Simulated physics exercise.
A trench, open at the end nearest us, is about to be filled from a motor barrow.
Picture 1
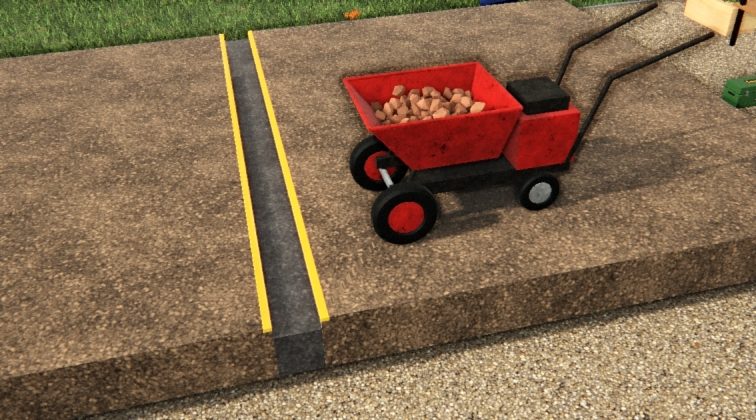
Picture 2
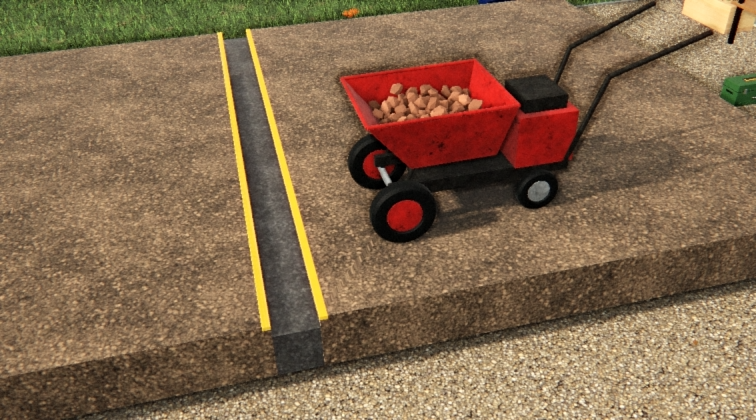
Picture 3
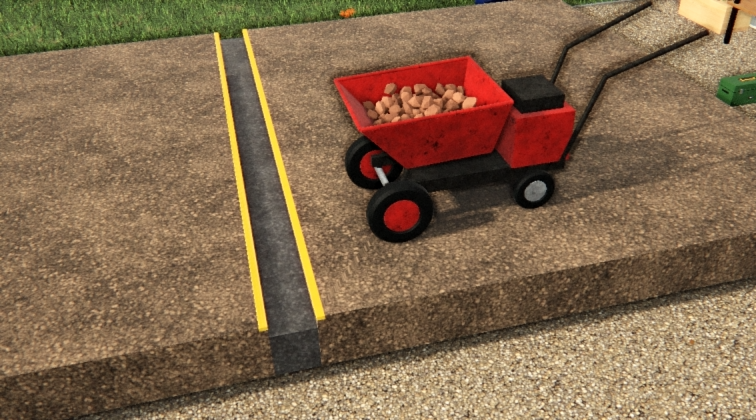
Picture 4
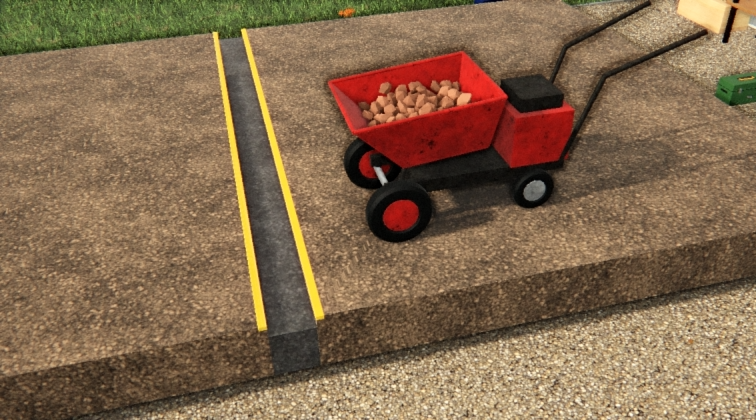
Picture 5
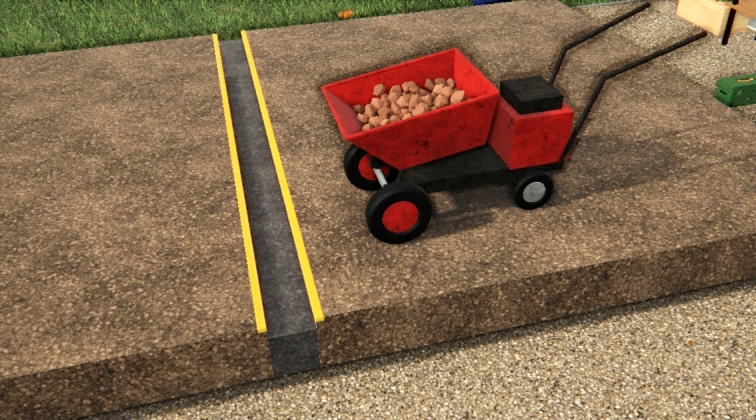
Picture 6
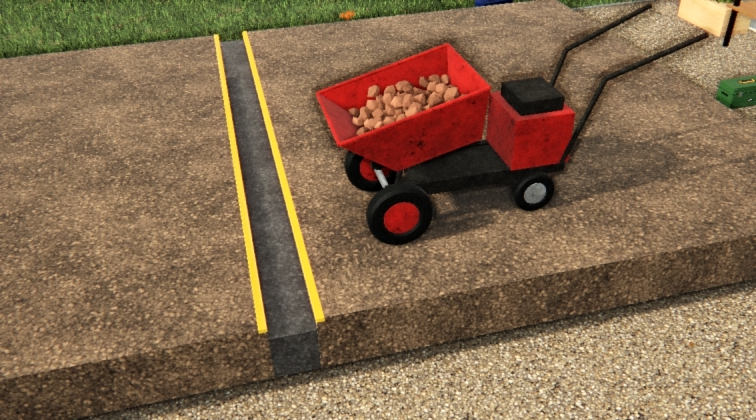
At first, a red motor barrow loaded with rubble stands with its skip level, to the right of a narrow, yellow-edged trench in a brown slab. The barrow shifts very slightly left, then its skip gradually tilts a little toward the trench, with the lumps still inside.
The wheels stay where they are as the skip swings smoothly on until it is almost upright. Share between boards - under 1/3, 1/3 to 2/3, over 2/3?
1/3 to 2/3.
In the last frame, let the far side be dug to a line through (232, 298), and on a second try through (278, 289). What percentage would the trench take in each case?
80 %, give or take, and then 30 %.
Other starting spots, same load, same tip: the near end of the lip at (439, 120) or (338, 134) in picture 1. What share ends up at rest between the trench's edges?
The first stopping place yields 30 % and the other yields 20 %.
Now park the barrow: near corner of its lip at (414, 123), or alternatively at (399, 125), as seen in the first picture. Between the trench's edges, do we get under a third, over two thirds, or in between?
At the first place the answer is the middle third, and at the second it is in the middle band.
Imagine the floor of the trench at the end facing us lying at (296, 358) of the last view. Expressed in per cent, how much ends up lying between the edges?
I'd say roughly 90 in a hundred.
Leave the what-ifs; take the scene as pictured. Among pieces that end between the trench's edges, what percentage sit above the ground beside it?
50 %.
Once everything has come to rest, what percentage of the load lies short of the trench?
About 0 %.
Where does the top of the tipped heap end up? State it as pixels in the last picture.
Estimated top, final frame: Near (266, 221).
Shortly afterwards, skip tipped steeply; the whole lot in the skip.
Next, skip tipped right over; the bulk in the skip; a little in or heaped over the trench; only a few beyond it; only a few falling.
Some moments later, skip tipped right over; near a quarter in the skip; near half in or heaped over the trench; near a quarter beyond it.
In the end, skip tipped right over; near a quarter in the skip; near half in or heaped over the trench; near a quarter beyond it.
